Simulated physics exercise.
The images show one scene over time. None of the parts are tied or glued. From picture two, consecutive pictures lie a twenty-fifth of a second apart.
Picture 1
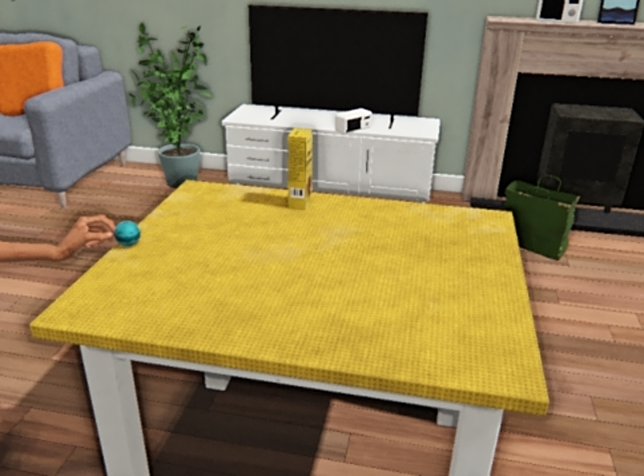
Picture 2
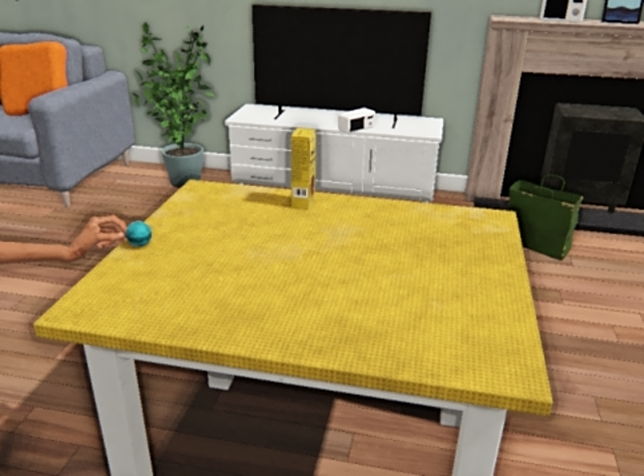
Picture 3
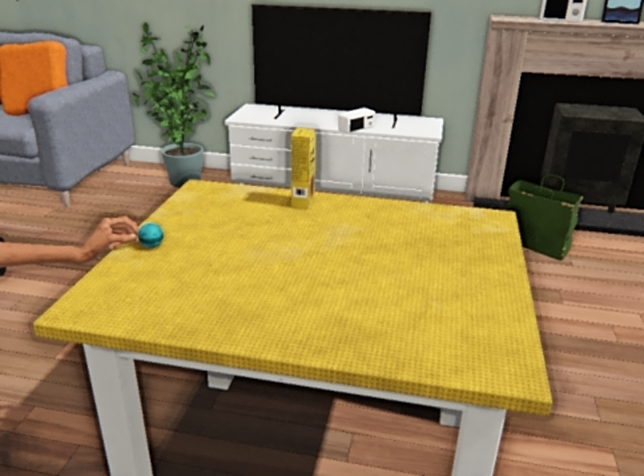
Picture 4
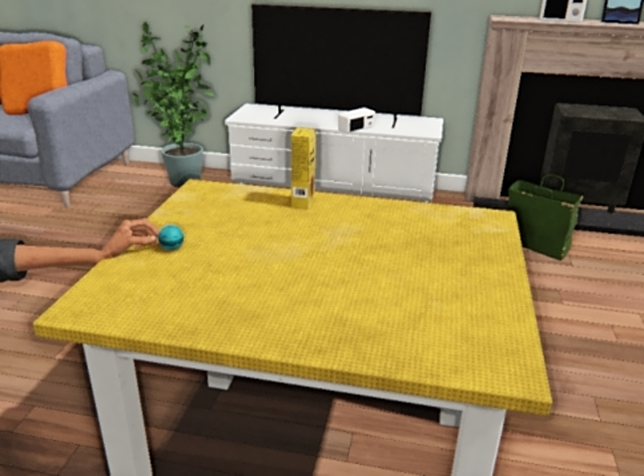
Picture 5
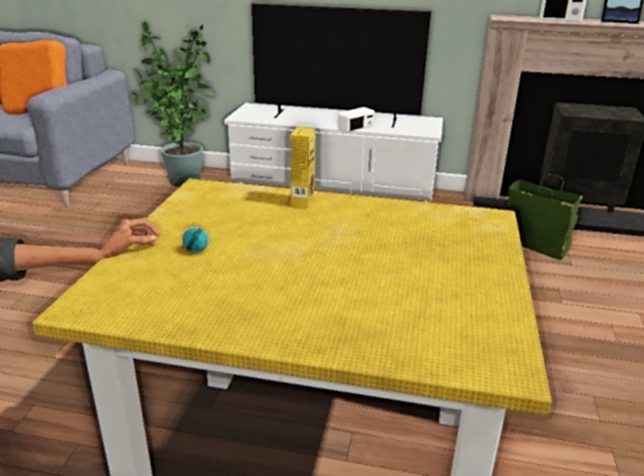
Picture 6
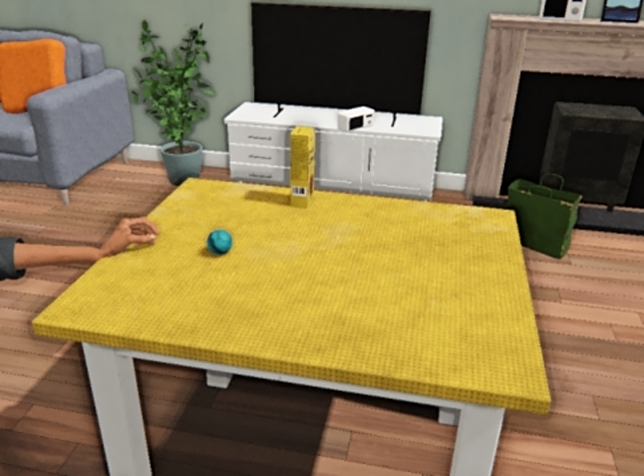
In the video, a hand at the left edge of a yellow-topped table moves a turquoise ball to the right and releases it, and the ball continues rightward across the surface while a yellow box stands near the back.
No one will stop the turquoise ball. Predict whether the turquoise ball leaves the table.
It leaves the table.
Then, 0.20 s later than the last frame, turquoise ball moved well along near (346, 257).
Then, 0.60 s later than the last frame, turquoise ball now off the table.
Then, 0.90 s later than the last frame, things are still on the move.
Then, 1.20 s later than the last frame, as before.
When it is over, off the table, turquoise ball.
